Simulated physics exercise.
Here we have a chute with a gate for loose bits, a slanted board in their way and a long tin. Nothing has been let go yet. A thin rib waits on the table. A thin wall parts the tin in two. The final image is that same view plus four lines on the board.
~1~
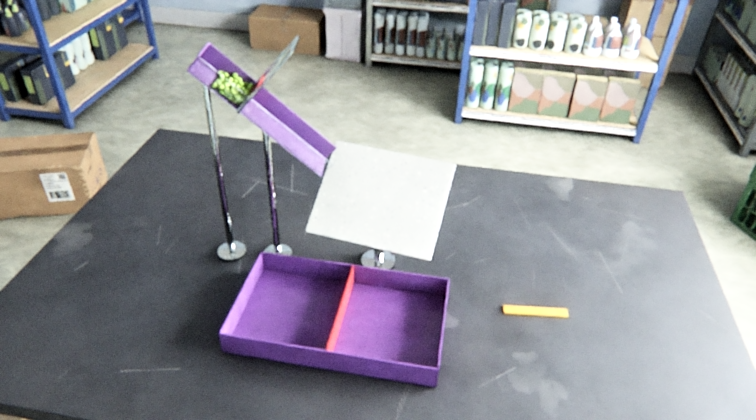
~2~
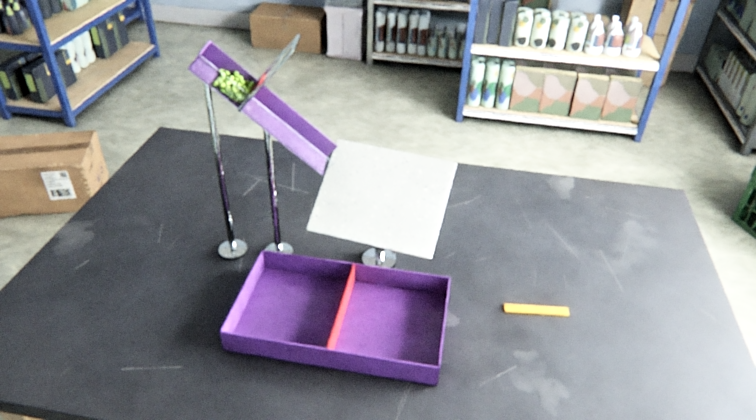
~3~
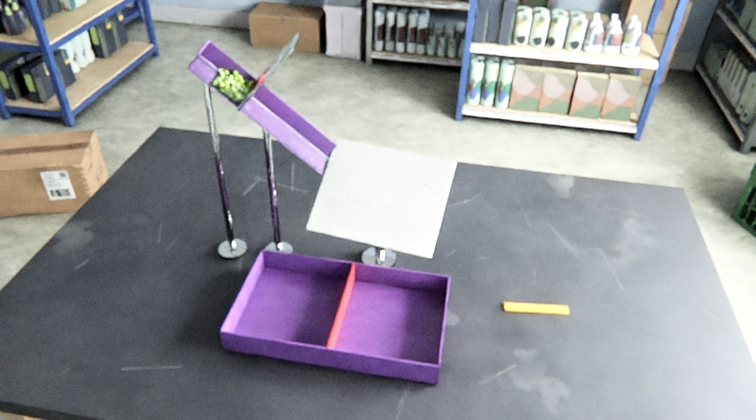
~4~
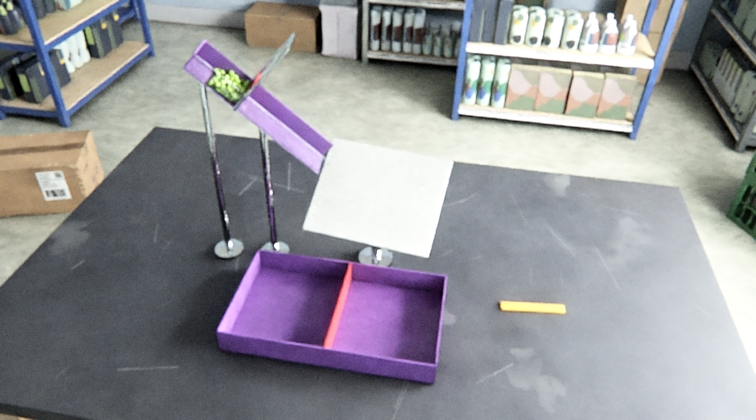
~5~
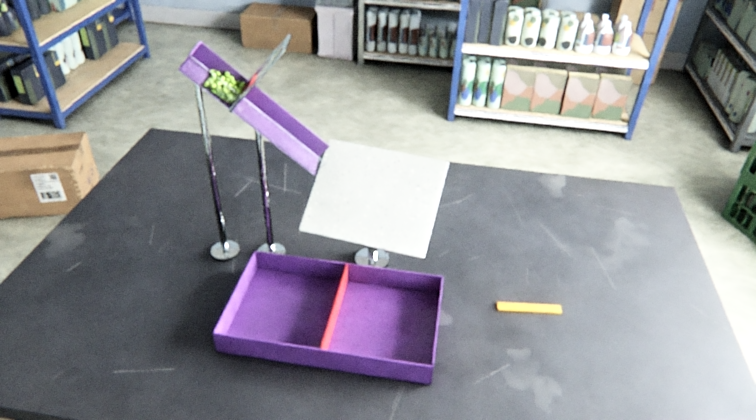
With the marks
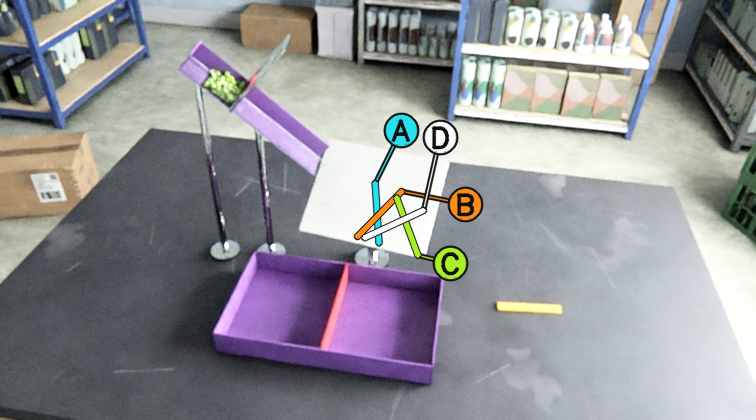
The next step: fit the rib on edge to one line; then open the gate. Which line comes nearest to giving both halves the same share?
Use line D.
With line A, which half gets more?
The right half.
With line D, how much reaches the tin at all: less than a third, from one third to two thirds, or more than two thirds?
It is more than two thirds.
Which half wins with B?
The left half.
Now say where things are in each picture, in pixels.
Load behind the gate at (233, 87), dried peas; lip of the chute at (323, 167), sloping fairly steeply, in the first frame.
Middle of the board at (382, 196), tilted fairly steeply; middle of its low edge at (367, 244); of its high edge at (396, 150), in the second frame.
Front corners of the tin at (220, 331) and (439, 366); front end of its middle wall at (327, 348); gate still shut at (258, 83), in the third frame.
Middle of the load at (230, 85); lip at (320, 165), in the fourth frame.
Middle of the load at (225, 86); lip at (316, 166), in the fifth frame.
On the marked copy, line A from (375, 183) to (379, 243); line B from (401, 191) to (357, 236); line C from (396, 197) to (418, 255); line D from (423, 210) to (364, 237).
With A, of what is caught, about a quarter in the left half, most in the right.
With B, of what is caught, most in the left half, a small part in the right.
With C, of what is caught, about a quarter in the left half, most in the right.
With D, of what is caught, about two thirds in the left half, about a third in the right.
